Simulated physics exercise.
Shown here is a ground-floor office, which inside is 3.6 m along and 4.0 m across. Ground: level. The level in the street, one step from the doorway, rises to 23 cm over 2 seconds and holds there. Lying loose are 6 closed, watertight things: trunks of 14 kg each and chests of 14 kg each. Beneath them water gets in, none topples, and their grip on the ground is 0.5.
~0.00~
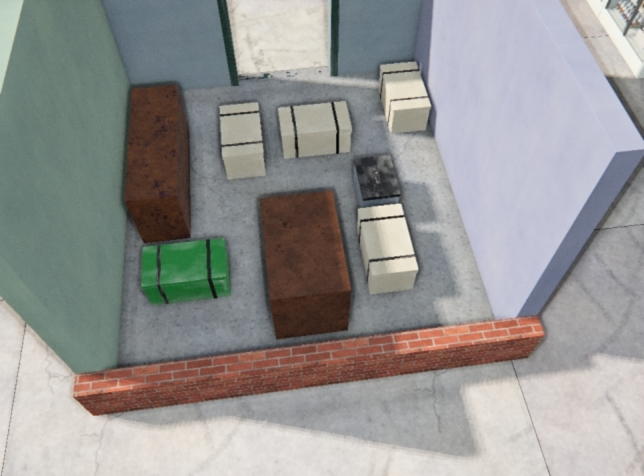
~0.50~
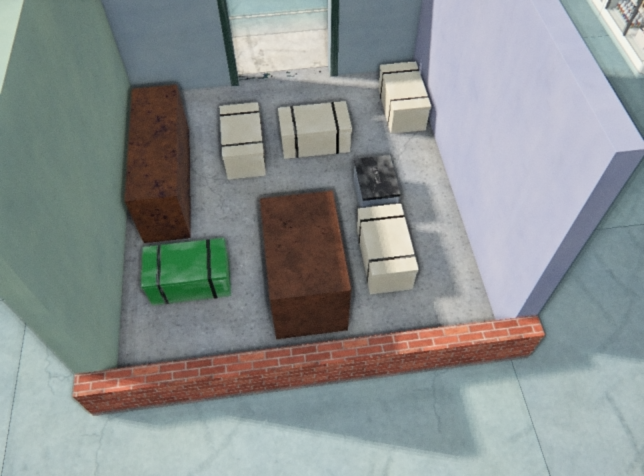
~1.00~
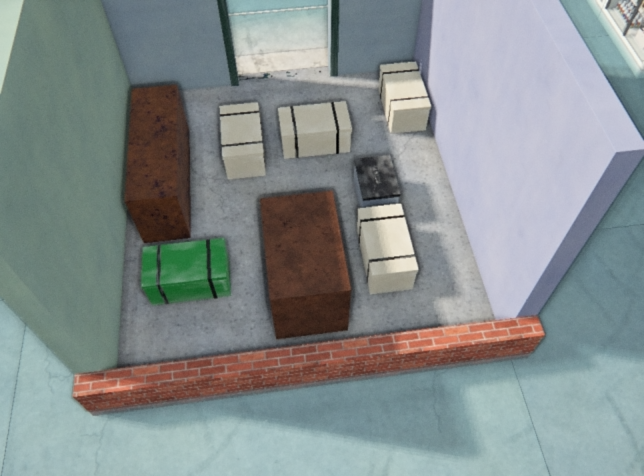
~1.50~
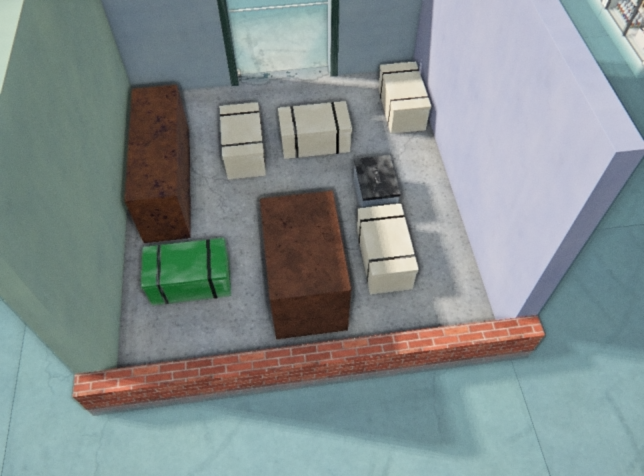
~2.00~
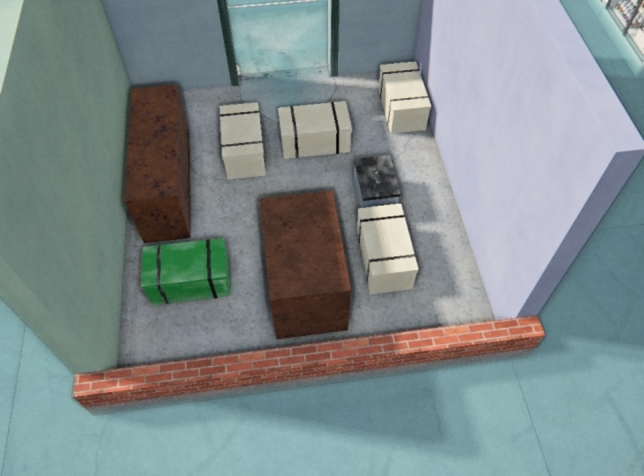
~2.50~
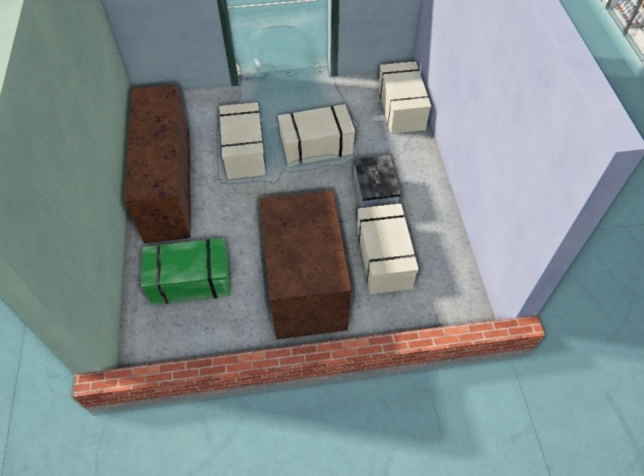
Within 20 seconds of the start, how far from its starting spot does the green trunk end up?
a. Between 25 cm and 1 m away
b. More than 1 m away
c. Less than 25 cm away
Between 25 cm and 1 m away.
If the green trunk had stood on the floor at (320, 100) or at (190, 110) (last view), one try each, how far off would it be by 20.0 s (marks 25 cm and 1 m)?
In that order: It shifts a modest distance; it goes a long way.
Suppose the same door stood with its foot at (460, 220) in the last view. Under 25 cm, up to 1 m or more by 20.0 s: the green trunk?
Result for the green trunk - displaced slightly.
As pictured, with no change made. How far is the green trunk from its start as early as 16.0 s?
Close to 50 cm.
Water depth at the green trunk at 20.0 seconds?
Around 23 cm.
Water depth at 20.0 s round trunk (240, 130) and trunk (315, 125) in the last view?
First about 23 cm, second about 20 cm.
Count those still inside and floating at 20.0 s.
At that moment it comes to 6.
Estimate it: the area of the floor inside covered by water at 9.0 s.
Roughly 13 m2 of it is wet.
After 4.0 s the green trunk is near (179, 268), 0.1 m from its start, aground; 2 afloat.
After 9.0 s the green trunk is near (131, 269), 0.5 m from its start, afloat; 6 afloat.
After 16.0 s the green trunk is near (130, 246), 0.5 m from its start, afloat; 6 afloat.
After 20.0 s the green trunk is near (131, 266), 0.5 m from its start, afloat; 6 afloat.
